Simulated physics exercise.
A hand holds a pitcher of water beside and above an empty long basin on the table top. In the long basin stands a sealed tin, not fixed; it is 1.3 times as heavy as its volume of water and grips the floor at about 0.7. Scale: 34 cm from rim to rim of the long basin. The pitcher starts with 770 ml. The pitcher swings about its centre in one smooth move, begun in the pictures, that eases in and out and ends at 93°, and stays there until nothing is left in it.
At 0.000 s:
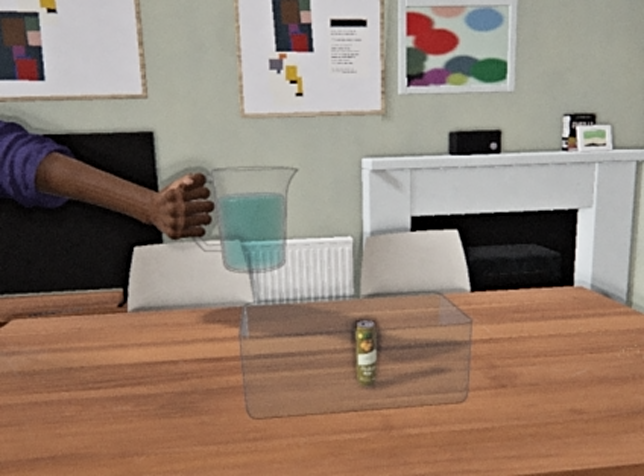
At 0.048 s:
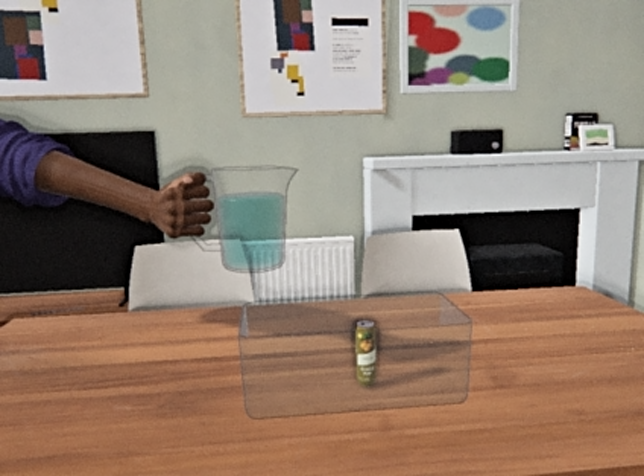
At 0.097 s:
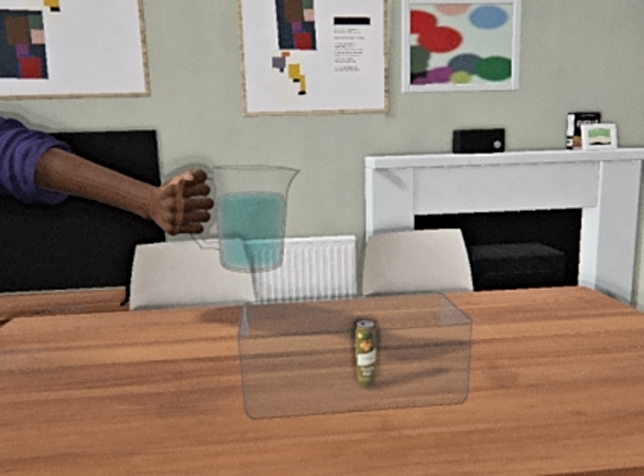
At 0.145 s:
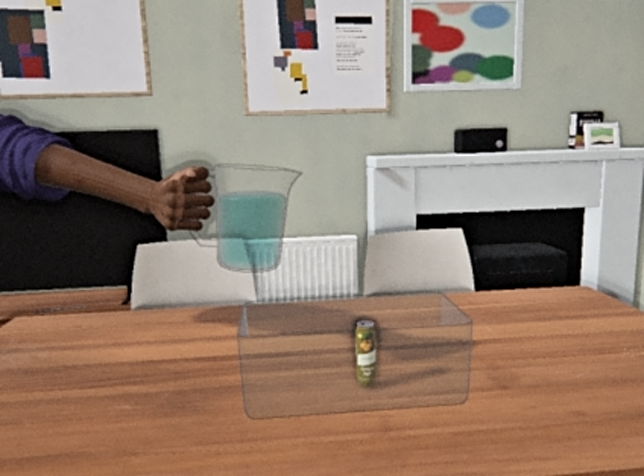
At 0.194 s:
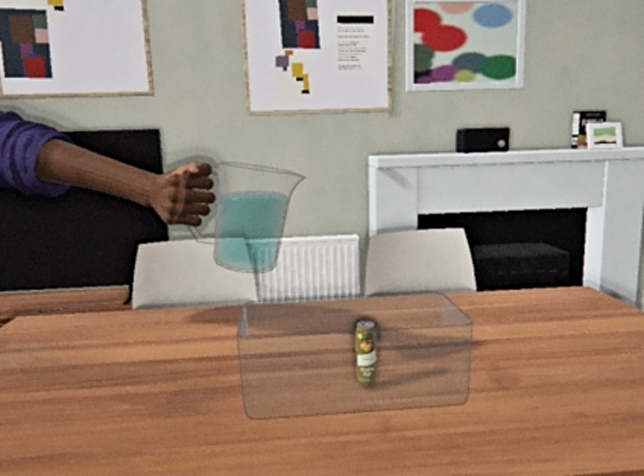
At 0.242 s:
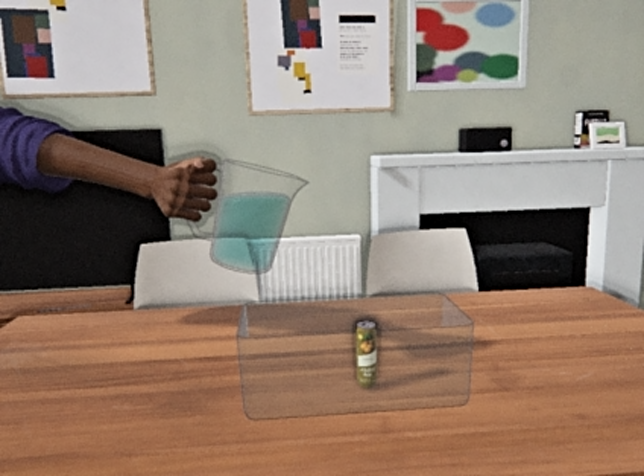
A hand slowly tilts a pitcher of water rightward above a clear basin holding a tin.
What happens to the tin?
It topples.
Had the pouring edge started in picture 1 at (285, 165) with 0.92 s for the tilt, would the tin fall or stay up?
Then it goes over.
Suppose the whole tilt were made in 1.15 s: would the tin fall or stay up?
Then it falls.
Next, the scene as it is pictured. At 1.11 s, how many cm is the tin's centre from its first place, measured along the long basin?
About 6 cm.
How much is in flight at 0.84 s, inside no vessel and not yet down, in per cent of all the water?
Some 22 per cent.
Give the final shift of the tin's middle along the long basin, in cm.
Some 8.0 cm.
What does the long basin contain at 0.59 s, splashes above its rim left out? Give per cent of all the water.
About 0 per cent.
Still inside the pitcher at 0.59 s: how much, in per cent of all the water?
About 90 per cent.
Then, 0.59 s in, the tilt is 68° and 91 per cent is still to pour; the tin stands where it began.
Then, 0.84 s in, the tilt is 92° and 49 per cent is still to pour; the tin stands where it began.
Then, 1.11 s in, the tilt is 93° and 15 per cent is still to pour; the tin lies on its side.
Then, 1.40 s in, the tilt is 93° and 4 per cent is still to pour; the tin lies on its side.
Finally, the tin lies on its side.
